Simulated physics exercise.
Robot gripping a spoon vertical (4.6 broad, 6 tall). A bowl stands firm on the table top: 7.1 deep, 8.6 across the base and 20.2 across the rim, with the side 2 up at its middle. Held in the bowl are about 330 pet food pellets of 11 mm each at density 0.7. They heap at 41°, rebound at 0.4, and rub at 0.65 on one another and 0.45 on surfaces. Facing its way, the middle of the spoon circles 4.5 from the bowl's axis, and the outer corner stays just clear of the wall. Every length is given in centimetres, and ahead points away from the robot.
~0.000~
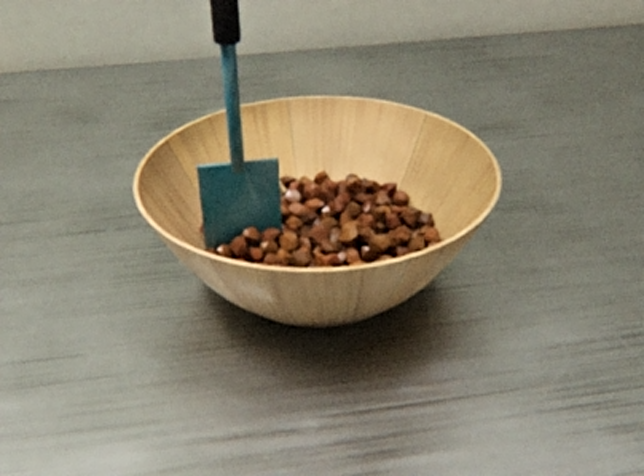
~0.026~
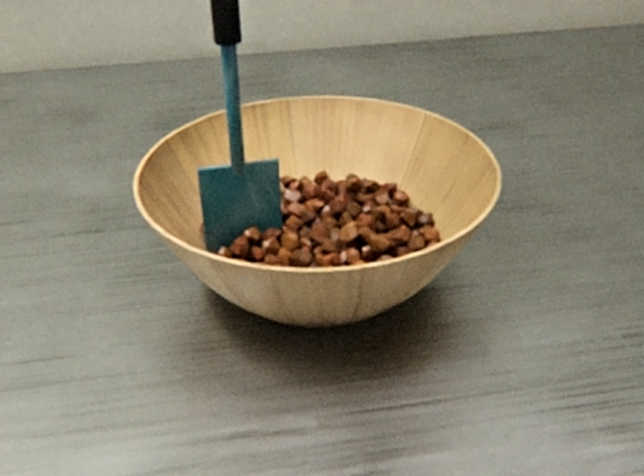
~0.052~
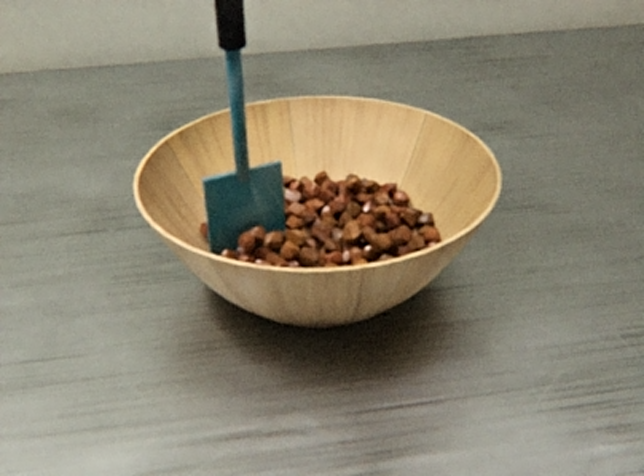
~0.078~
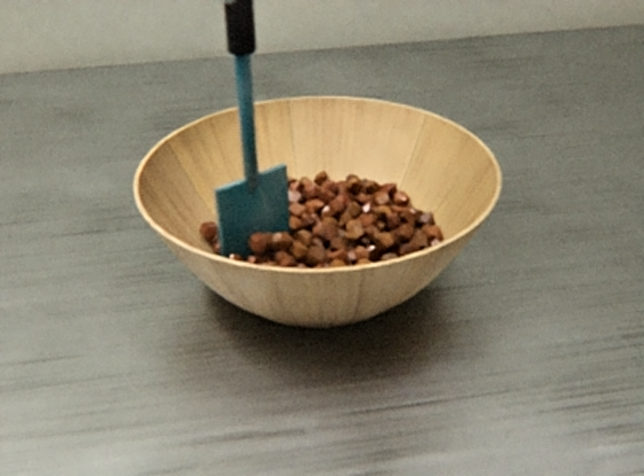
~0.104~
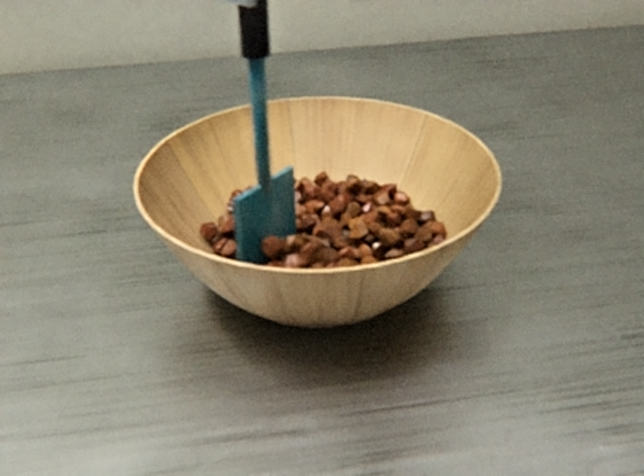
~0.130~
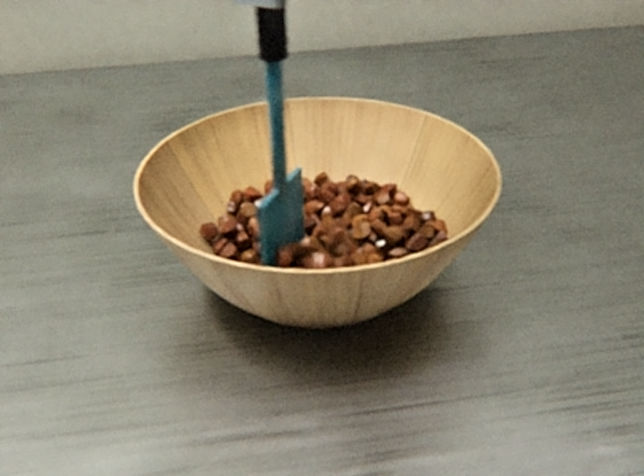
In a wooden bowl, a blue spatula turns and pushes rightward through small brown chunks.
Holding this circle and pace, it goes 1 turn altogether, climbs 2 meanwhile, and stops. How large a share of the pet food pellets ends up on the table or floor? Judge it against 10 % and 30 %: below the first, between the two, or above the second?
Below 10 %.
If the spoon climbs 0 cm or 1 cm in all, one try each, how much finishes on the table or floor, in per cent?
I'd reckon around 5 and 0 per cent.
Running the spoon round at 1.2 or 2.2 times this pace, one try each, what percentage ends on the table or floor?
It would be about 0 and 15 percent respectively.
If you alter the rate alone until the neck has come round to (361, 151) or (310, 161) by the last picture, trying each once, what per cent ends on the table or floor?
It comes to roughly 10 per cent and then 5 per cent.
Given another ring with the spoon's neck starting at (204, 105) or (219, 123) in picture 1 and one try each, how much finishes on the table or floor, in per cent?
I'd guess some 0 and 0 percent.
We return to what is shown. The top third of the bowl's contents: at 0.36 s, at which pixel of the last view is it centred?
(407, 188), roughly.
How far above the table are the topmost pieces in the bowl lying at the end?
Measured height: Some 6.0 cm.
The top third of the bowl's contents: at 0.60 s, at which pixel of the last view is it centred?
It is centred roughly at (277, 181).
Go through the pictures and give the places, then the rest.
Spoon neck at (236, 138), 0° round; upper third of the load around (327, 231), from x 210 to 435, top at y 180; 332 in the bowl, in the first frame.
Spoon neck at (236, 140), 4° round; upper third of the load around (327, 231), from x 210 to 435, top at y 180, in the second frame.
Spoon neck at (241, 146), 16° round; upper third of the load around (325, 234), from x 210 to 435, top at y 180, in the third frame.
Spoon neck at (250, 152), 29° round; upper third of the load around (327, 240), from x 210 to 435, top at y 180, in the fourth frame.
Spoon neck at (263, 157), 42° round; upper third of the load around (331, 244), from x 210 to 440, top at y 180, in the fifth frame.
Spoon neck at (279, 161), 55° round; upper third of the load around (342, 245), from x 210 to 440, top at y 180; 332 in the bowl, in the sixth frame.
After 0.36 s, 173° round, highest piece 8 above the table; 332 in the bowl.
After 0.60 s, 291° round, highest piece 8 above the table; 330 in the bowl, 1 on the table or floor, 1 in flight or on the tool.
After 0.91 s, 0° round, highest piece 6 above the table; 330 in the bowl, 2 on the table or floor.
After 1.61 s, 0° round, highest piece 6 above the table; 330 in the bowl, 2 on the table or floor.
At rest, 330 in the bowl, 2 on the table or floor. That is 1 % on the table or floor.
